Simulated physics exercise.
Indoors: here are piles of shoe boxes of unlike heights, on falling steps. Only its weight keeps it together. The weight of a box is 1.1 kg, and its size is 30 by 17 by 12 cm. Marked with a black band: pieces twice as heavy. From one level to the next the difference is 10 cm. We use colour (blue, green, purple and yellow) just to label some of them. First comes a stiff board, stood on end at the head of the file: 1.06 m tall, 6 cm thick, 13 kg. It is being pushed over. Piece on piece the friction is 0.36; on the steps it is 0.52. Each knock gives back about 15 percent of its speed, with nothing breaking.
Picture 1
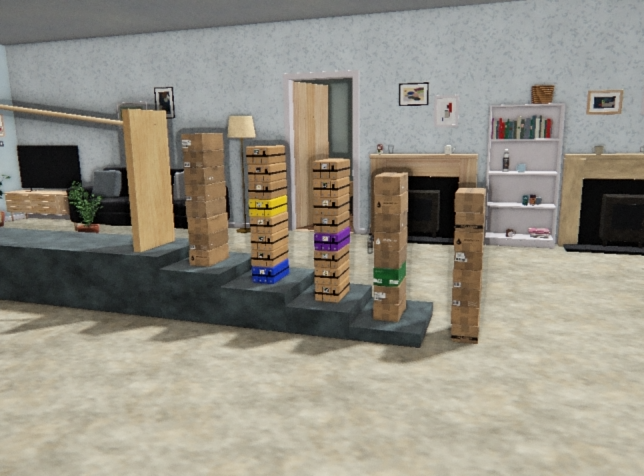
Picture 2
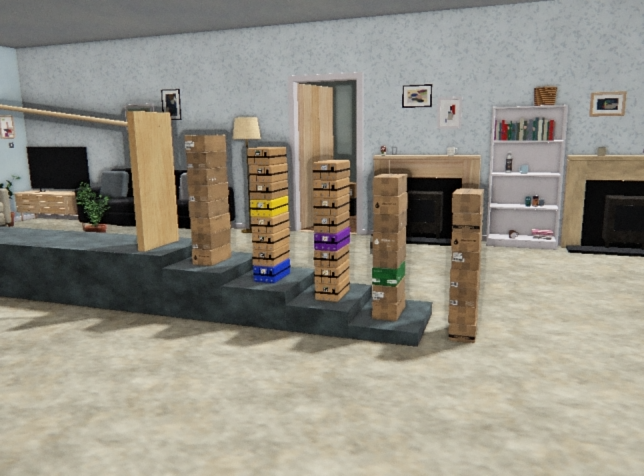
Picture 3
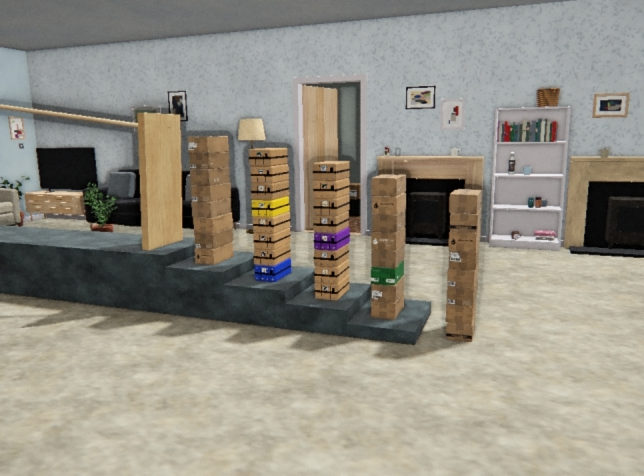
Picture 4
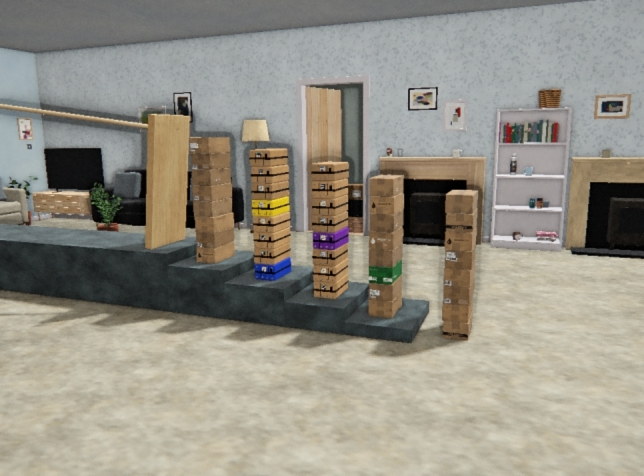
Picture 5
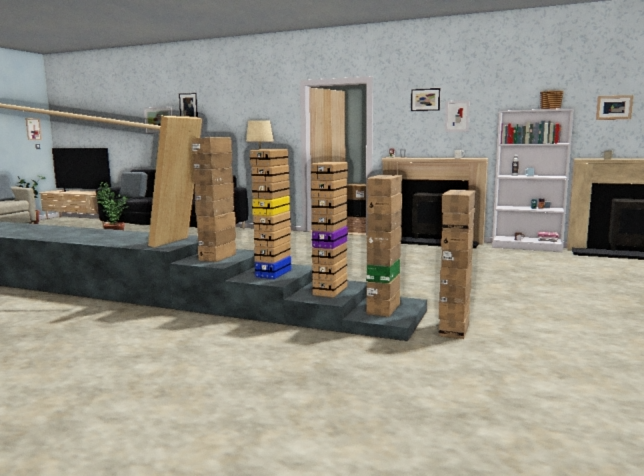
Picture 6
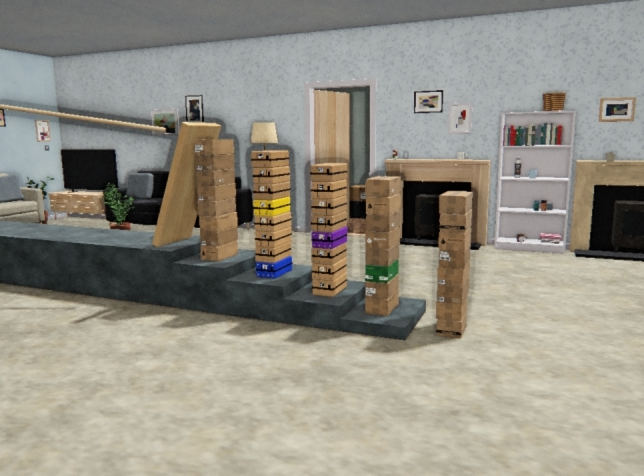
The clip shows a wooden pole moving right against an upright board beside several stacks of boxes on descending dark steps in a living room; the board tilts rightward toward the nearest stack, while the stacks stay standing.
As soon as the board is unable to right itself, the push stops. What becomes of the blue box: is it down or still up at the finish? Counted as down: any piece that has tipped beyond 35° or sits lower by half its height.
It is still up.
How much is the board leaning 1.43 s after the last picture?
At that moment it leans around 80° from upright.
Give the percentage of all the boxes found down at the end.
I'd put it at about 85 percent.
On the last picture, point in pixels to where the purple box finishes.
Check around (436, 300) in the last image.
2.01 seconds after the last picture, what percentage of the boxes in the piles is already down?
By then, 85 per cent.
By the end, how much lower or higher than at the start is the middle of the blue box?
Lower, by roughly 0 cm.
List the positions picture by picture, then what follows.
In the first frame (we follow the side turned to the camera; the camera moves round a little), pole end 7 cm short, board 0° from upright; blue box (262, 276); purple box (326, 242); green box (386, 278); no other piece has moved.
Pole end 10 mm short, board 0° from upright; blue box (264, 275), in the second frame.
Pole end 48 mm in, board 3° from upright; blue box (265, 274); no other piece has moved, in the third frame.
Pole end 11 cm in, board 7° from upright; blue box (264, 273); no other piece has moved, in the fourth frame.
Pole end 12 cm in, stopped, board 12° from upright; blue box (264, 271); no other piece has moved, in the fifth frame.
Pole end (167, 130) 12 cm in, stopped, board 21° from upright; blue box (265, 270); purple box (322, 240); yellow box (263, 208); no other piece has moved, in the sixth frame.
Then, 0.77 s on from the sixth picture, board 66° from upright; 7 of the 40 boxes down; blue box unmoved; yellow box tipped 26°.
Then, 1.43 s on from the sixth picture, board 80° from upright; 23 of the 40 boxes down; blue box unmoved; yellow box tipped 47°, 34 cm lower.
Then, 2.01 s on from the sixth picture, board 80° from upright; 34 of the 40 boxes down; blue box unmoved; purple box tipped 52°, 36 cm lower.
Finally, board 80° from upright; 34 of the 40 boxes down; blue box unmoved; purple box on its side; yellow box tipped 17°, 44 cm lower. Seen by the last camera, middles, blue box near (275, 266), purple box near (436, 300).
